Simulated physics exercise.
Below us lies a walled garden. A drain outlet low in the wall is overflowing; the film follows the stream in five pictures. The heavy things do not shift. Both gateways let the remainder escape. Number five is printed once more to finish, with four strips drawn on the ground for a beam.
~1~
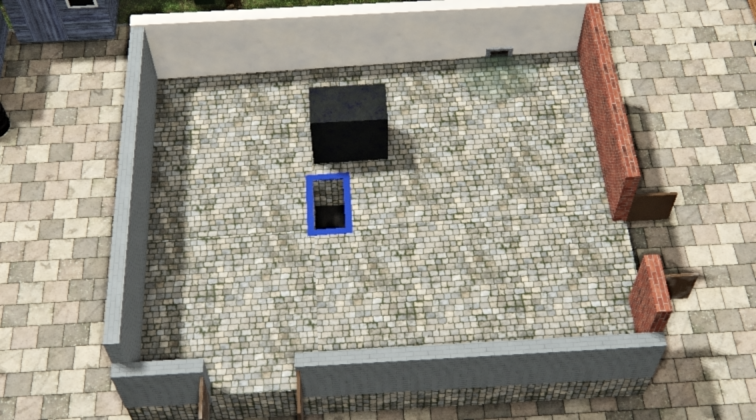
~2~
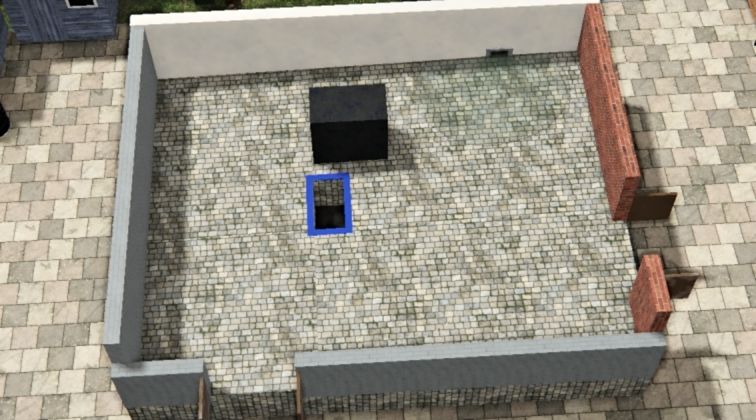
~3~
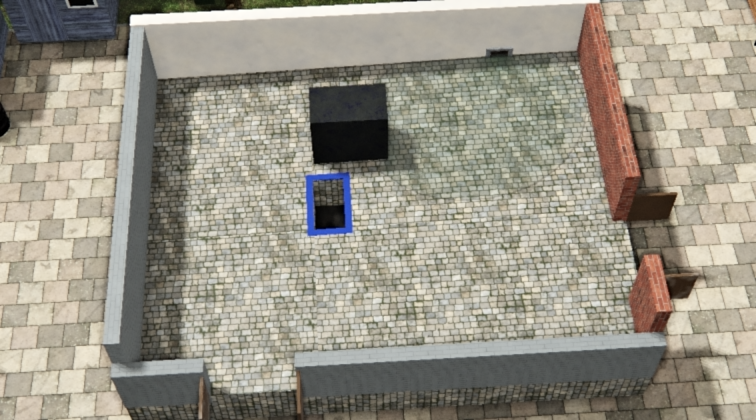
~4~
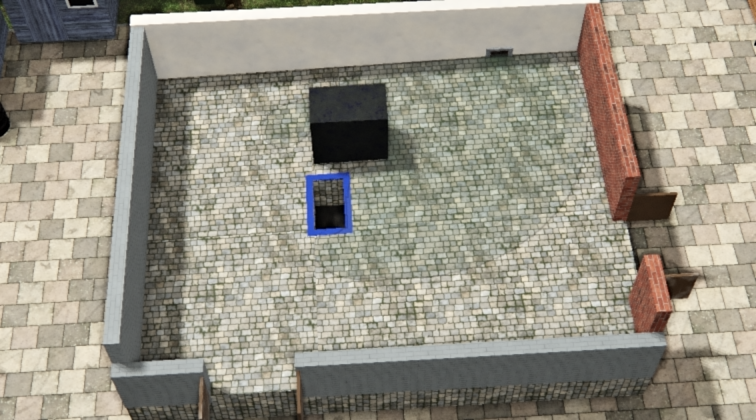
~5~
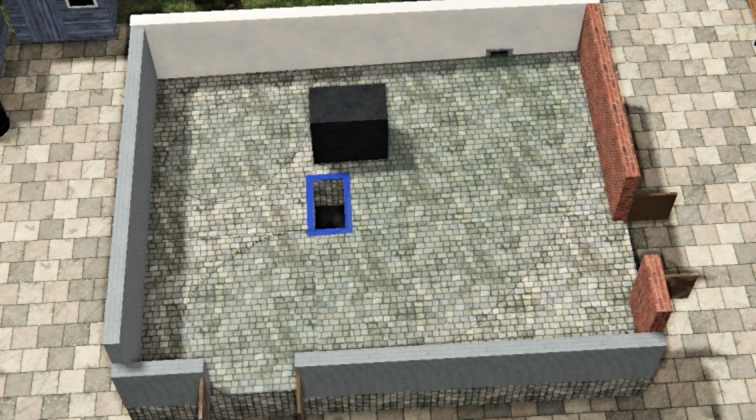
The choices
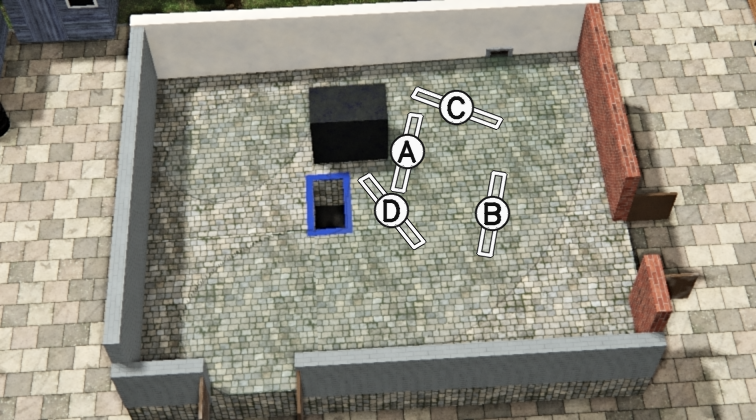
In a walled garden with a paved floor, a dark block and a blue-edged pit, a faint greenish sheet of water appears below a small outlet in the white back wall. It spreads across the right side, reaches the pit, then extends past it toward the left and front walls.
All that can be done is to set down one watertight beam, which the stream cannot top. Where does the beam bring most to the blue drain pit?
It is B.
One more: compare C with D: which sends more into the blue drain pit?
D.
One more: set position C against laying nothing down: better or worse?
Position C is worse.
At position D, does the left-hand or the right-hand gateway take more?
More leaves on the left.
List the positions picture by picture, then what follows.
In the first frame, outfall at (499, 52); blue drain pit at (329, 204); open gate at (255, 380); open gate at (620, 259); 3 % of the ground under water, visible out to (515, 95); blue drain pit still dry.
In the second frame, 10 % of the ground under water, visible out to (479, 141); blue drain pit still dry.
In the third frame, 21 % of the ground under water, visible out to (442, 196); blue drain pit still dry.
In the fourth frame, 36 % of the ground under water, visible out to (326, 260); blue drain pit taking water.
In the fifth frame, 61 % of the ground under water, visible out to (193, 342); blue drain pit taking water.
In white, A from (398, 190) to (415, 115); B from (484, 254) to (499, 173); C from (415, 92) to (498, 123); D from (364, 177) to (418, 244).
Choosing A, about 6 % of the stream goes into the blue drain pit, about 90 % out by the gates.
Choosing B, about 20 % of the stream goes into the blue drain pit, about 74 % out by the gates.
Choosing C, about 4 % of the stream goes into the blue drain pit, about 90 % out by the gates.
Choosing D, about 15 % of the stream goes into the blue drain pit, about 78 % out by the gates.
